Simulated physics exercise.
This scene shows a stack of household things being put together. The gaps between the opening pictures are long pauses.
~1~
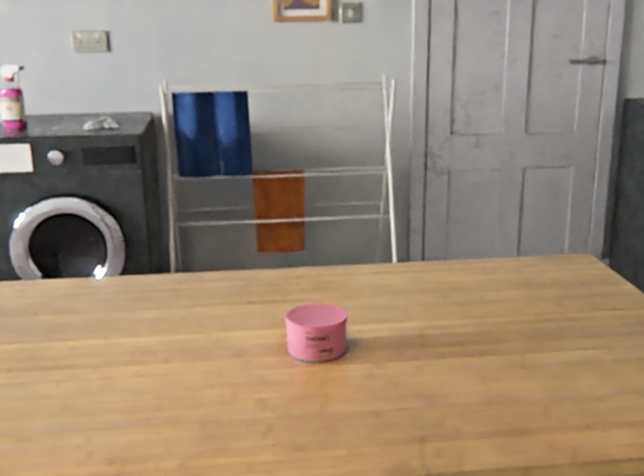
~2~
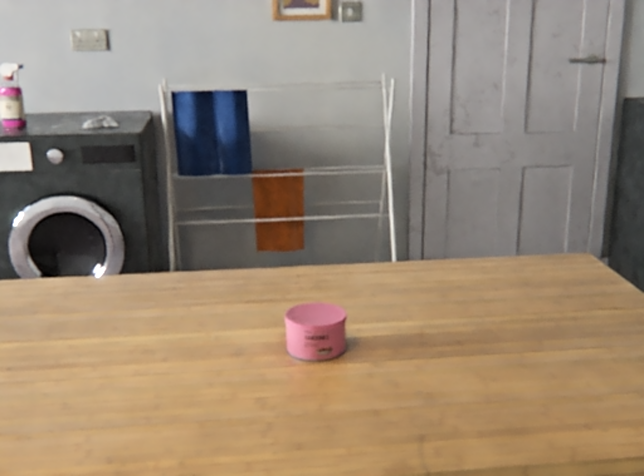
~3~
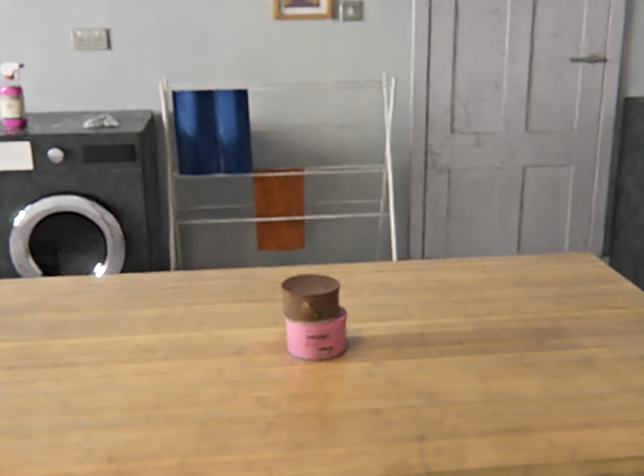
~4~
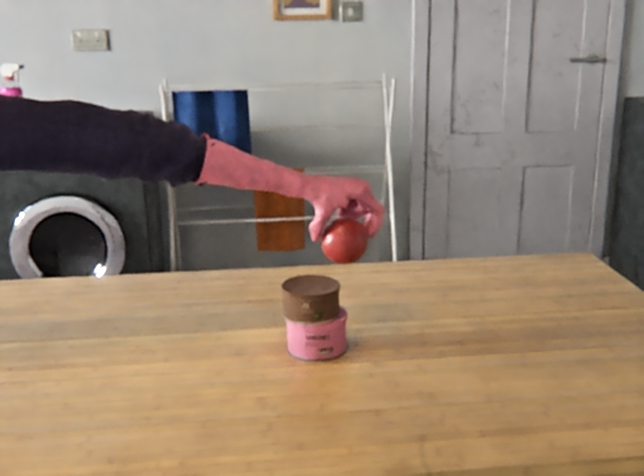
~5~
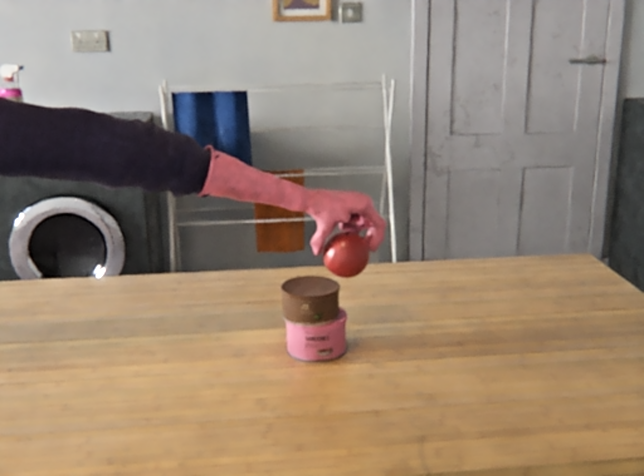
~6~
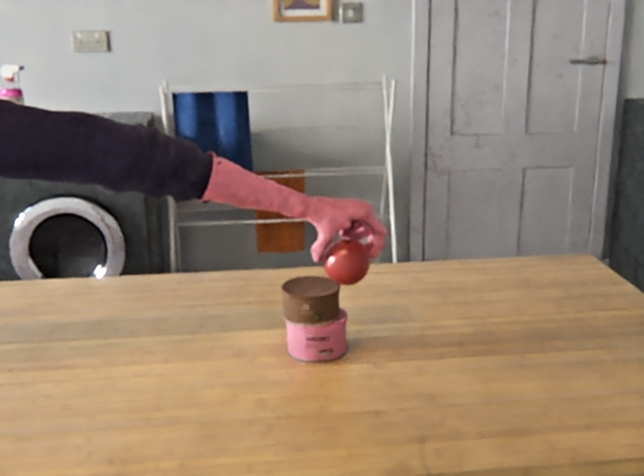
On a wooden table, a pink tub sat alone before a brown tub appeared on top of it, then a gloved hand reached in from the left and lowered a red apple slightly above its right edge.
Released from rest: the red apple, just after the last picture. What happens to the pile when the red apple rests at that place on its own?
The tower does not stay put.
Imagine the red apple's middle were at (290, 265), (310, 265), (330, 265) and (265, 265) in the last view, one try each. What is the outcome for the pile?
Well, on the first go it stays steady, on the second it stays steady, on the third it stays steady, and on the fourth it tumbles down.
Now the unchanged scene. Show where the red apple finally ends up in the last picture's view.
About (389, 327).
Then, 0.30 s past the last view, red apple now fallen.
Then, 0.40 s past the last view, things are still on the move.
Finally, fallen, red apple; the other 2 still in place. Final places as the last picture's camera would see them, red apple near (389, 327). The pile gives way.
